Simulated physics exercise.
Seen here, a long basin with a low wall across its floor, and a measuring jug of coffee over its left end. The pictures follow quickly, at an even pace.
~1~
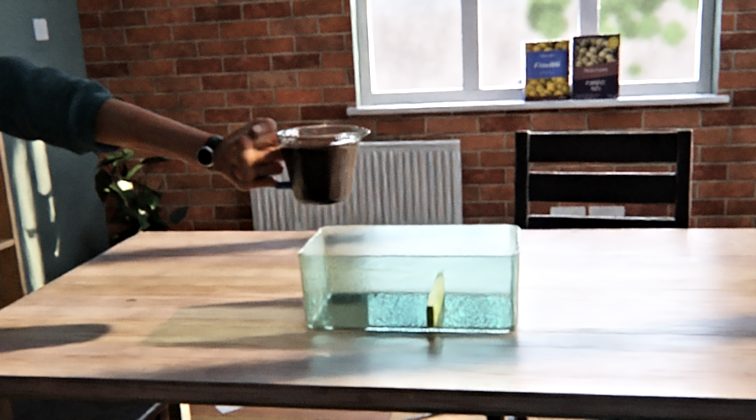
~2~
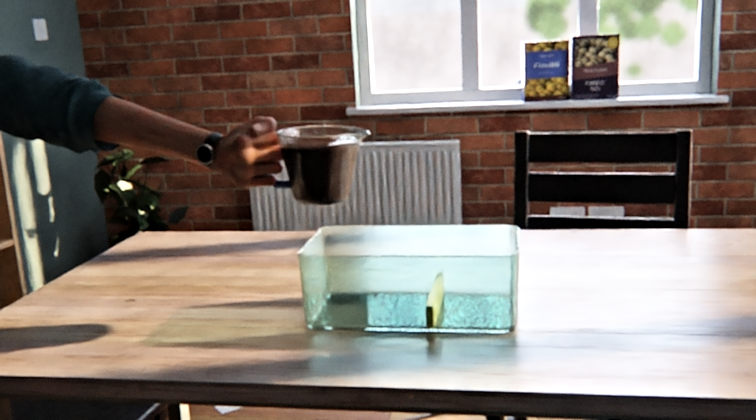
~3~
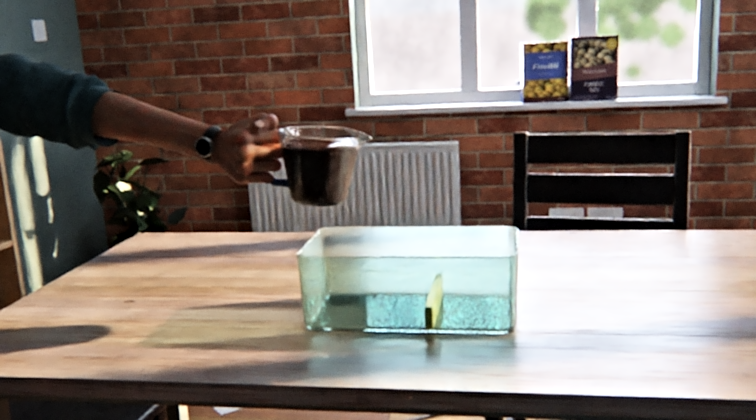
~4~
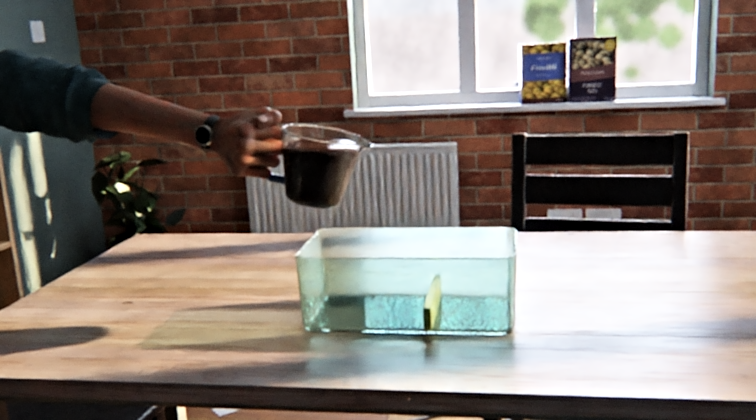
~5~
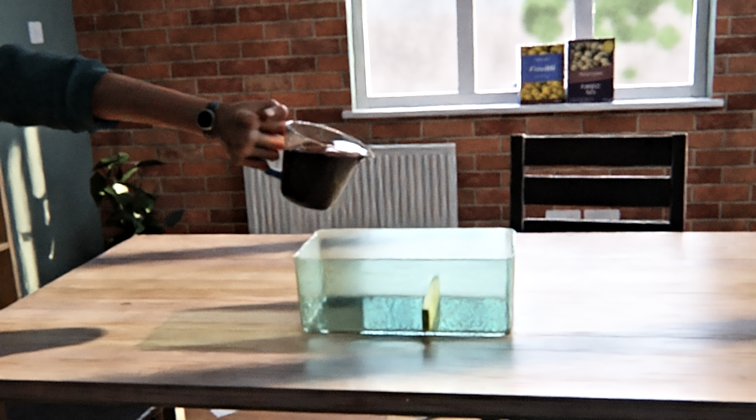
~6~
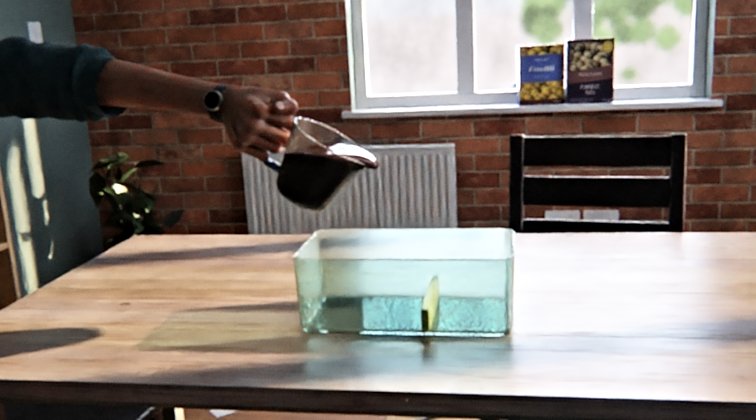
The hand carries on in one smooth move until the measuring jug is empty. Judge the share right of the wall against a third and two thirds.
In the end under a third is right of the wall.
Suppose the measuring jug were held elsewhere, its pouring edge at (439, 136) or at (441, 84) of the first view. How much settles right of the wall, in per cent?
The first gives 75 %, the second 65 %.
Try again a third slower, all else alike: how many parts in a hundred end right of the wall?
Close to 10 per cent.
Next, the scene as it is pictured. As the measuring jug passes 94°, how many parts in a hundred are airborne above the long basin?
Close to 25 per cent.
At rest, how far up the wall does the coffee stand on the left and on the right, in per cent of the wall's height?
Some 50 per cent left and 10 right.
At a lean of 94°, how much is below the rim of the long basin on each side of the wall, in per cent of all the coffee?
Near 40 on the left, 0 on the right.
A moment on, the measuring jug is tipped on its side and 36 per cent is still to pour, 39 is left of the wall and 2 right of it.
Next, the measuring jug is tipped right over and 2 per cent is still to pour, 85 is left of the wall and 6 right of it.
Then the measuring jug is tipped right over and 0 per cent is still to pour, 86 is left of the wall and 10 right of it.
Later the measuring jug is tipped right over and 0 per cent is still to pour, 86 is left of the wall and 11 right of it.
Finally, 86 per cent lies left of the wall, 11 right of it and 3 outside.
